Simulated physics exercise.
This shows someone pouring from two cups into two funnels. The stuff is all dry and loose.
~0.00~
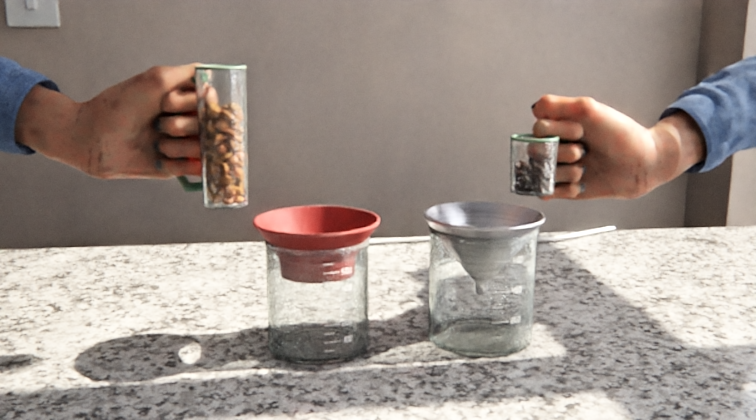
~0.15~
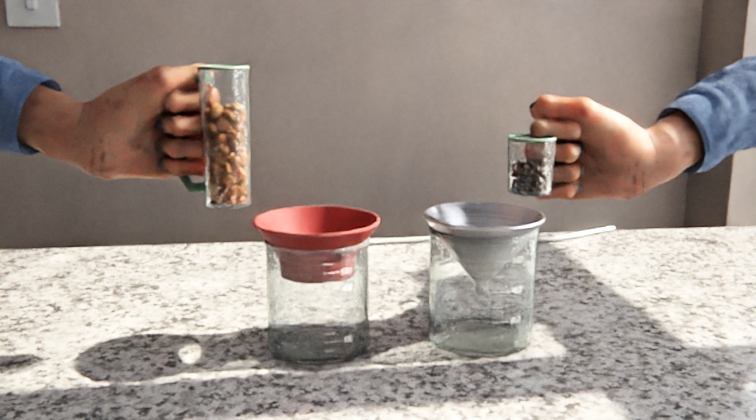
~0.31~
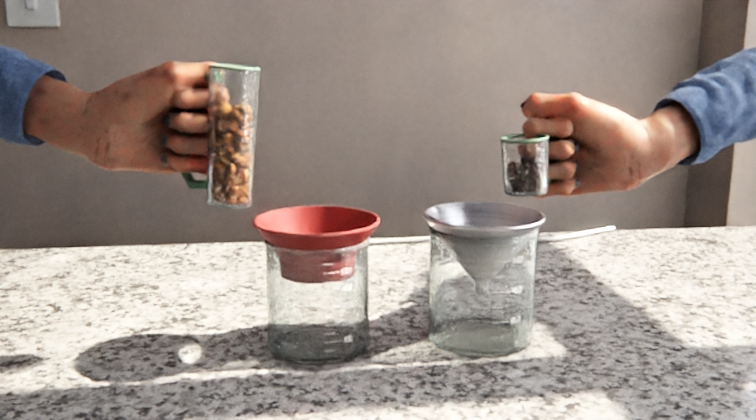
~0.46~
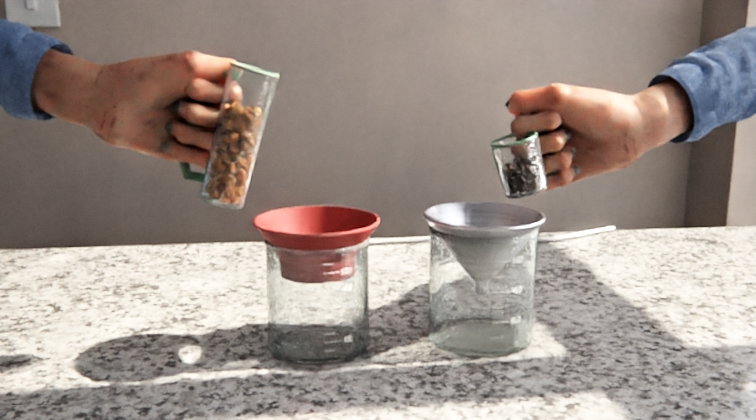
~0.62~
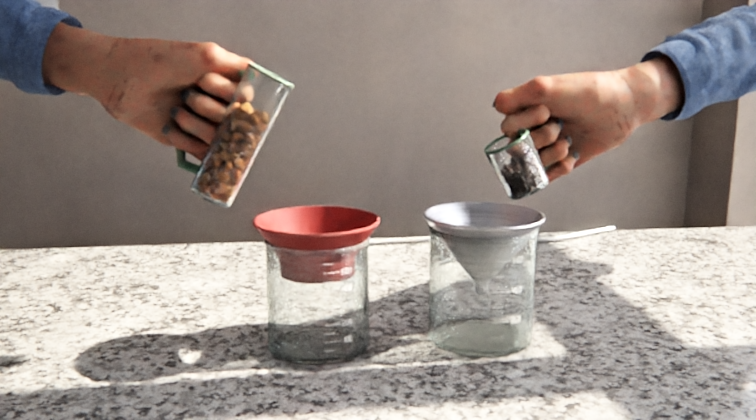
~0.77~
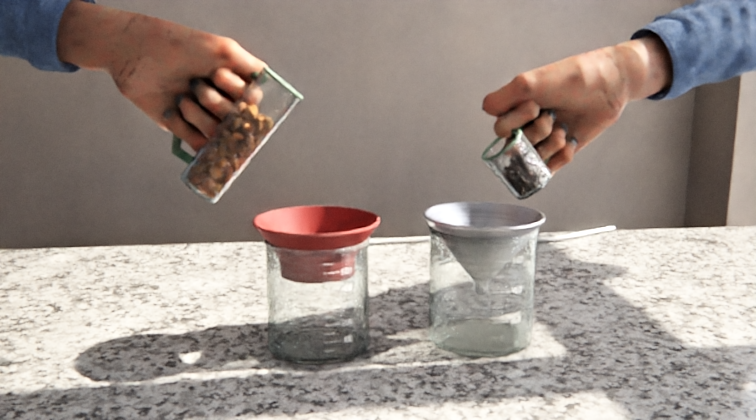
On a speckled stone counter, two hands held clear cups of dry bits above a red funnel and a gray one set in glass beakers, then gradually tilted both cups inward toward each other.
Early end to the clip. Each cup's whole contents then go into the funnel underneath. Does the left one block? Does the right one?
At the end, left: Looks like it ends up empty; right: Looks like it ends up stuck.
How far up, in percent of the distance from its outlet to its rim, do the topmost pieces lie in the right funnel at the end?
Reading: Around 60 per cent.
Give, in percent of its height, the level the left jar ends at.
I'd reckon around 20 per cent.
After 1.23 s, left, all still in the cup; right, all still in the cup.
After 1.63 s, left, nearly all still in the cup, a stray few in or over the funnel; right, most still in the cup, a small part in or over the funnel.
After 1.98 s, left, about two thirds still in the cup, a small part in or over the funnel, a small part down in the jar; right, nearly all in or over the funnel, a stray few down in the jar.
At rest (3.0 s), left, all down in the jar; right, nearly all stuck in the funnel, a stray few down in the jar.
